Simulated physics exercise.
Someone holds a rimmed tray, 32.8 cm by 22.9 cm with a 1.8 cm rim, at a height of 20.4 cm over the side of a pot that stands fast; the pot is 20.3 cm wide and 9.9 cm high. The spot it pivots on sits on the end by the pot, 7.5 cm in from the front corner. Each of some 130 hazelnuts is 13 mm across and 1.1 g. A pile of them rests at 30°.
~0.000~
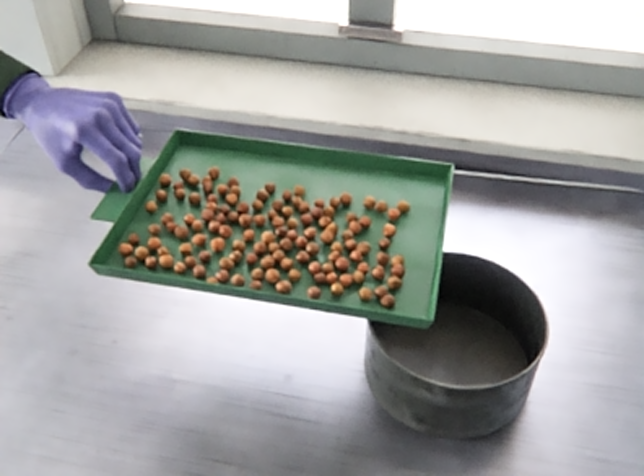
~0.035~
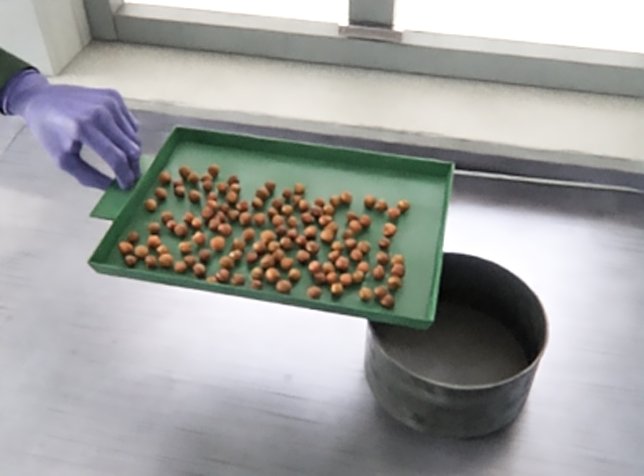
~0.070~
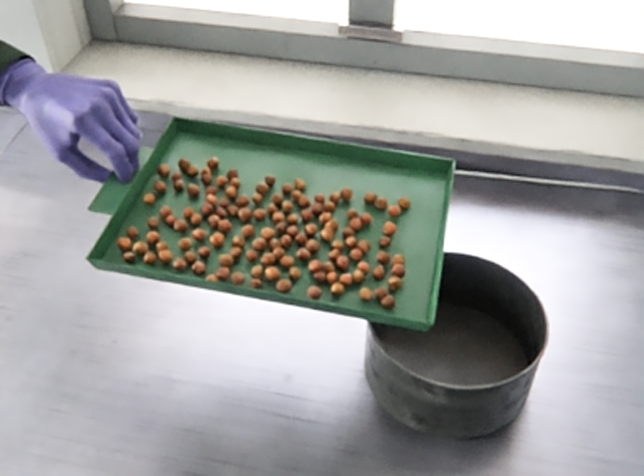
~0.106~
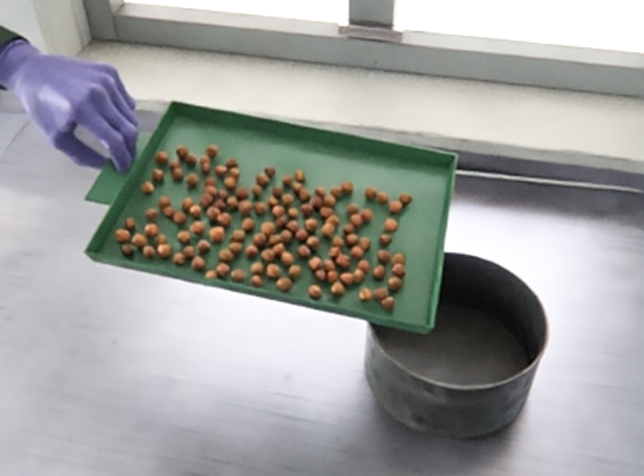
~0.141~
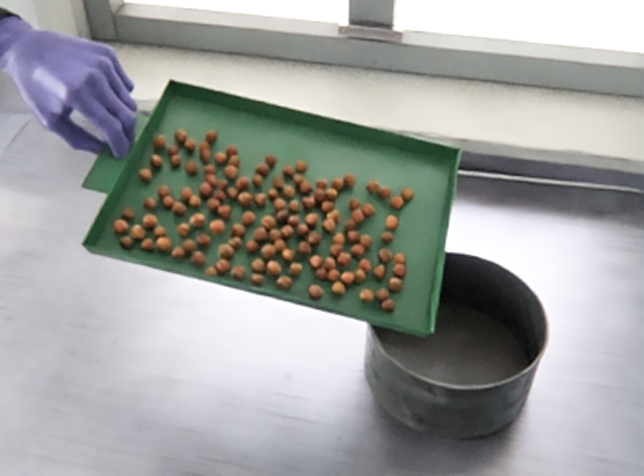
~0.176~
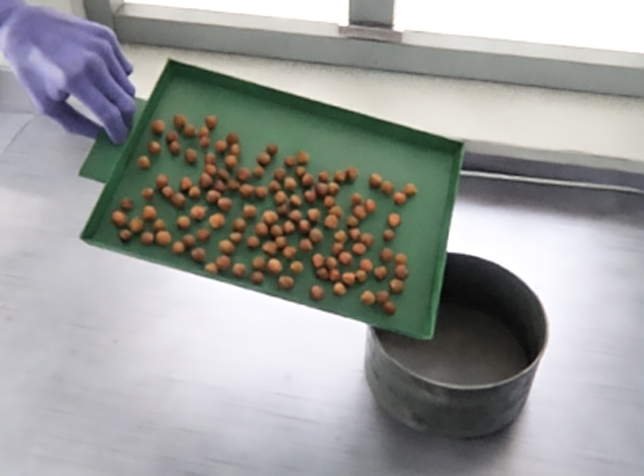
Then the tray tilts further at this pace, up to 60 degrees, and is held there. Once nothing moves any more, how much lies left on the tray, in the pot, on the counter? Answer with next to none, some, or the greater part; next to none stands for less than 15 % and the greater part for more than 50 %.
Left on the tray: Some; pot: Next to none; counter: The greater part.
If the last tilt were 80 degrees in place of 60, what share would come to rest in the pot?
Roughly 5 %.
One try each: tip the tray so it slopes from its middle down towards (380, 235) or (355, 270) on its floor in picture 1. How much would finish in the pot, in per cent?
35 and 10 %.
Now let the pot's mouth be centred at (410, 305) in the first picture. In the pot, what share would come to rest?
It would come to around 0 percent.
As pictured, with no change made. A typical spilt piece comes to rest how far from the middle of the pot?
24 cm.
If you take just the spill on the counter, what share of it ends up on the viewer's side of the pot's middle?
Some 100 per cent.
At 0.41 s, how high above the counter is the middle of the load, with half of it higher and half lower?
About 26 cm.
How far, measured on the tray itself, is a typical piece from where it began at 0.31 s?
By then it sits near 2 cm from where it began.
After 0.31 s, tilt 41 degrees; the tray holds 100 %, the pot 0 %.
After 0.41 s, tilt 56 degrees; the tray holds 100 %, the pot 0 %.
Then, at 0.63 s, tilt 60 degrees; the tray holds 65 %, the pot 0 %.
At rest (2.0 s), tray 40 %, pot 0 %, counter 60 %.
